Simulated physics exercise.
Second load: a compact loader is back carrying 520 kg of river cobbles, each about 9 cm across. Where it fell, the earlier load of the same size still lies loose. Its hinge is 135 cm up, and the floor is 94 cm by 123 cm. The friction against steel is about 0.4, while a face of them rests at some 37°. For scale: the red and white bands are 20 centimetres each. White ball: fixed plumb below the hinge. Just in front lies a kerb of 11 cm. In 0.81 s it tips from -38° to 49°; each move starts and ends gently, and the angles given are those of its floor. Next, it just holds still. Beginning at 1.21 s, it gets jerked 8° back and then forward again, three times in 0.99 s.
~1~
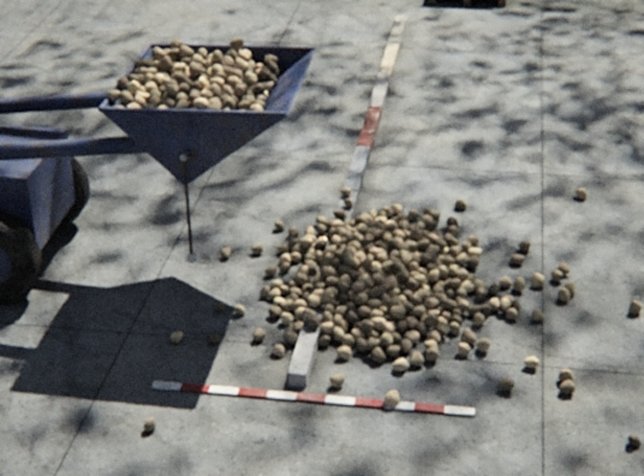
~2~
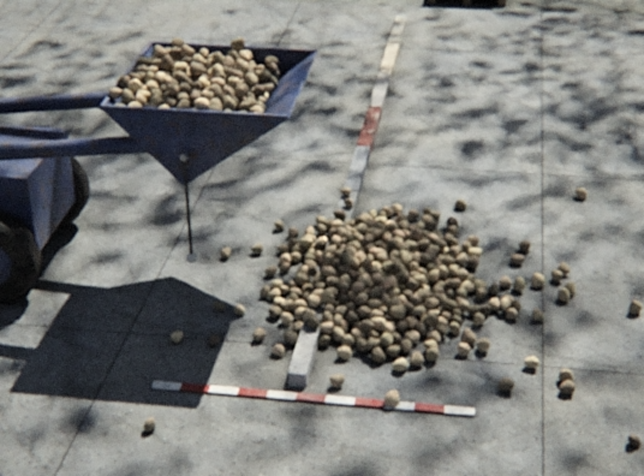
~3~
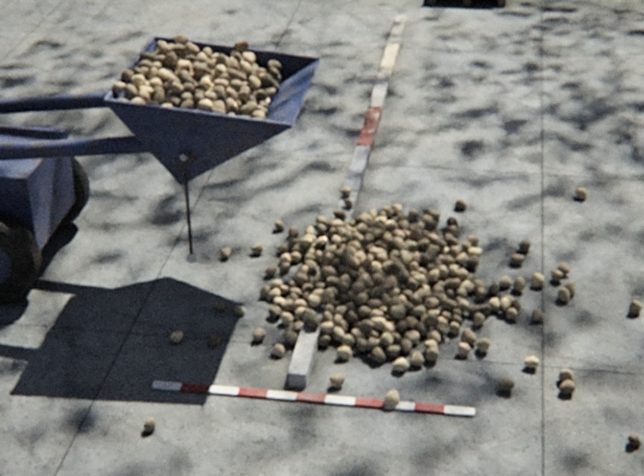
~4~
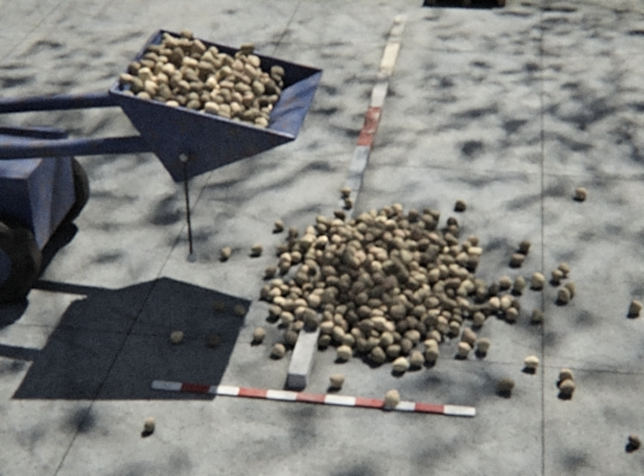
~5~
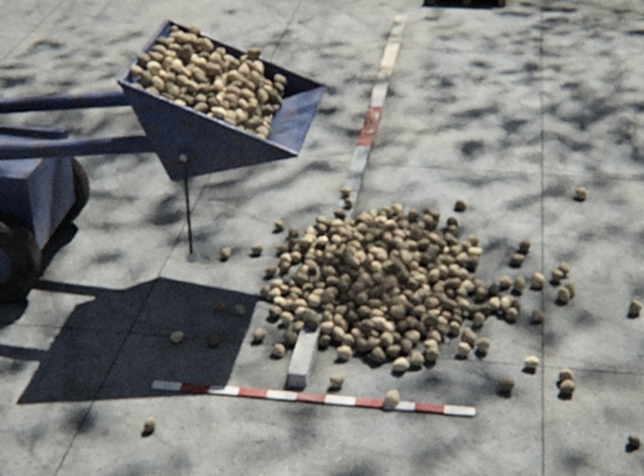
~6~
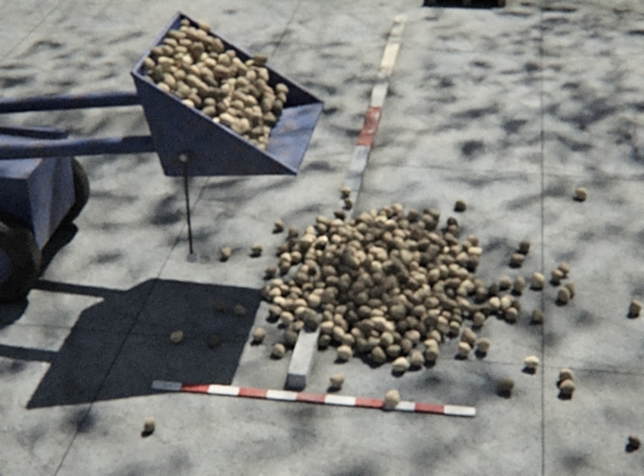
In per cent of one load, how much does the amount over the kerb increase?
About 31 per cent.
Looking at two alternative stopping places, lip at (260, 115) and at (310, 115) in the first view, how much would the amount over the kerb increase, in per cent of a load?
Roughly 15 and 50 per cent, in that order.
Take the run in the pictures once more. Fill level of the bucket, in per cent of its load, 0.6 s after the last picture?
Roughly 50 parts in a hundred of the load.
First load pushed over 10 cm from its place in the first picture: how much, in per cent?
Some 10 percent, give or take.
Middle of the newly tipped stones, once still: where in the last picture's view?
Roughly pixel (309, 265) in the last view.
Then, 0.3 s after the last picture the floor is at 36°; in per cent of one load, 100 in the bucket, 17 on this side of the kerb, 83 over the kerb; the foremost stones are at (584, 312).
Then, 0.6 s after the last picture the floor is at 49°; in per cent of one load, 51 in the bucket, 66 on this side of the kerb, 84 over the kerb; the foremost stones are at (584, 312).
Then, 2.3 s after the last picture the floor is at 49°; in per cent of one load, 0 in the bucket, 85 on this side of the kerb, 115 over the kerb; the foremost stones are at (584, 312).
Then, 5.1 s after the last picture the floor is at 49°; in per cent of one load, 0 in the bucket, 85 on this side of the kerb, 115 over the kerb; the foremost stones are at (584, 312). Net gain over the kerb, 31.
